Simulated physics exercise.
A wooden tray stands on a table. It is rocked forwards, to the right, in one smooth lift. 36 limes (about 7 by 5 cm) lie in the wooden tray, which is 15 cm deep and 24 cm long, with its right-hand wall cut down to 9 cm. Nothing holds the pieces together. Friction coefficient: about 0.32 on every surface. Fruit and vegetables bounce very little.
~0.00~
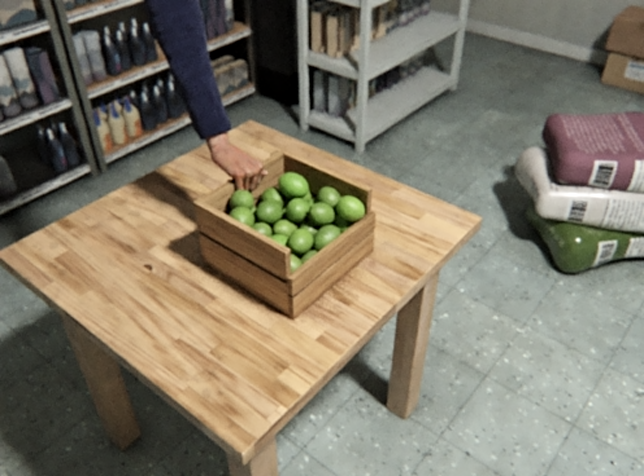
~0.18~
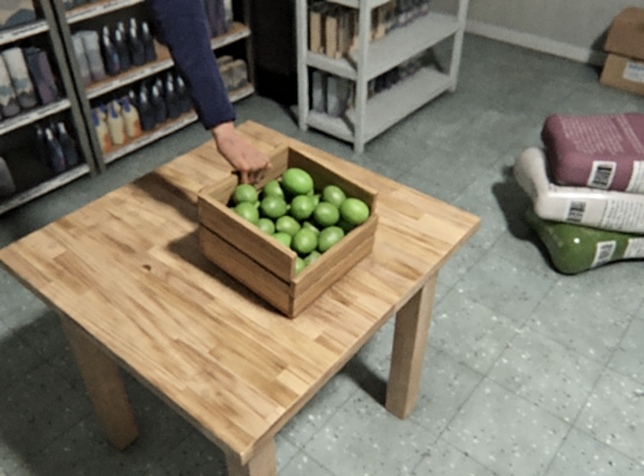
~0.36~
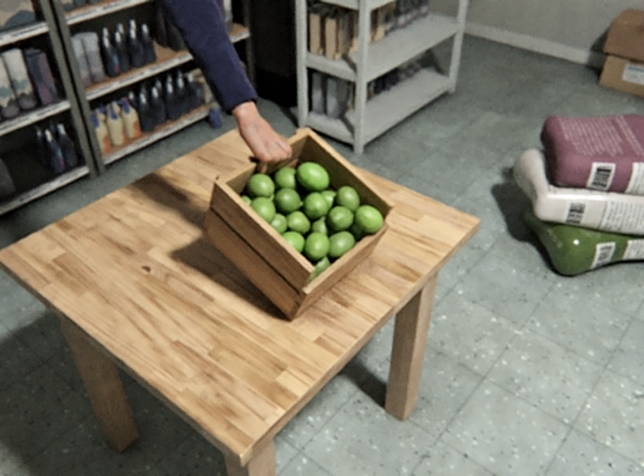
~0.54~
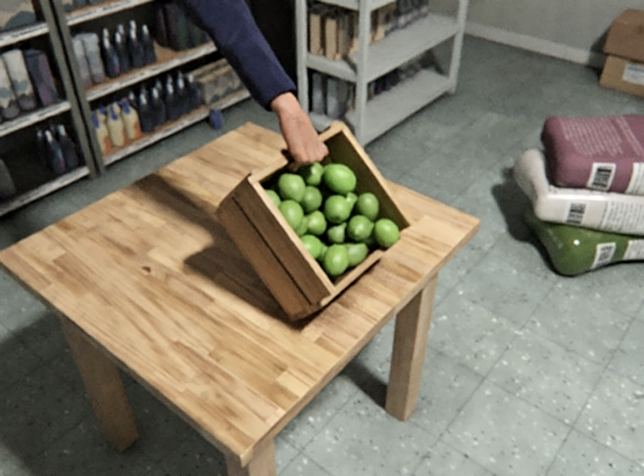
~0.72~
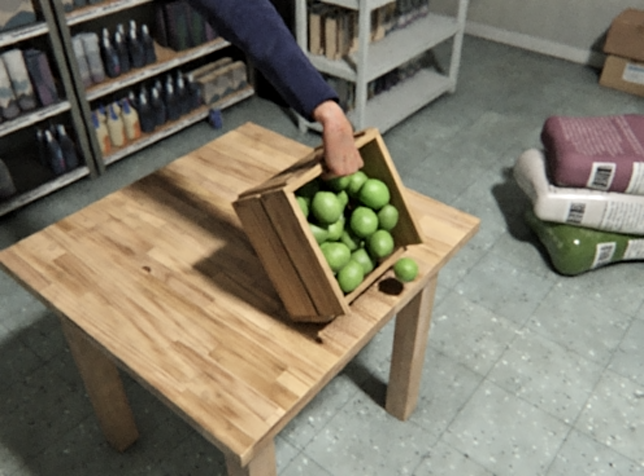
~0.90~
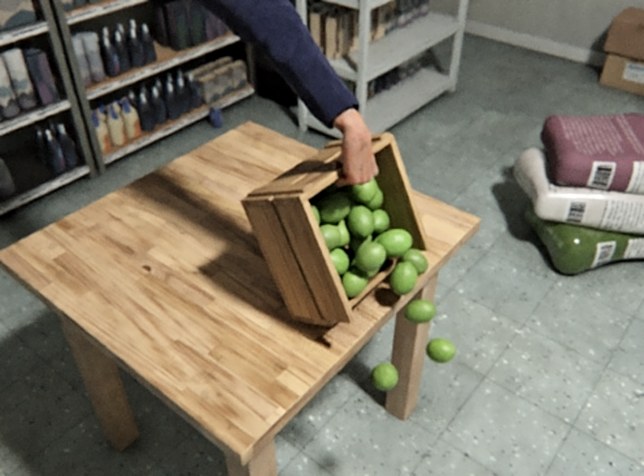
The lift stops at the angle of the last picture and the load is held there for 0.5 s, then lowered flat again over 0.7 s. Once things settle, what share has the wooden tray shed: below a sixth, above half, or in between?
From a sixth to a half of the limes leave the wooden tray.
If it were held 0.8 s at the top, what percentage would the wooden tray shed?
In that case wooden tray 30 per cent.
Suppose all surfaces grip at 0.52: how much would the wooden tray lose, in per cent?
Then wooden tray 40 per cent.
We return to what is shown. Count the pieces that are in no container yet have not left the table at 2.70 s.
Some 0 pieces.
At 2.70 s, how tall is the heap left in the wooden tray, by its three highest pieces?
Roughly 10 cm high.
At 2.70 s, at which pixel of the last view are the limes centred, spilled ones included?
Around (318, 261).
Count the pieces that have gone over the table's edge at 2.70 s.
Roughly 12.
After 1.19 s, tilt 63°; wooden tray 27 in, 9 out.
After 1.55 s, tilt 56°; wooden tray 24 in, 12 out.
After 2.05 s, tilt 1°; wooden tray 24 in, 12 out.
When it is over (at 2.70 s), wooden tray 24 in, 12 out. Asked share, 12 of 36, 33 per cent.
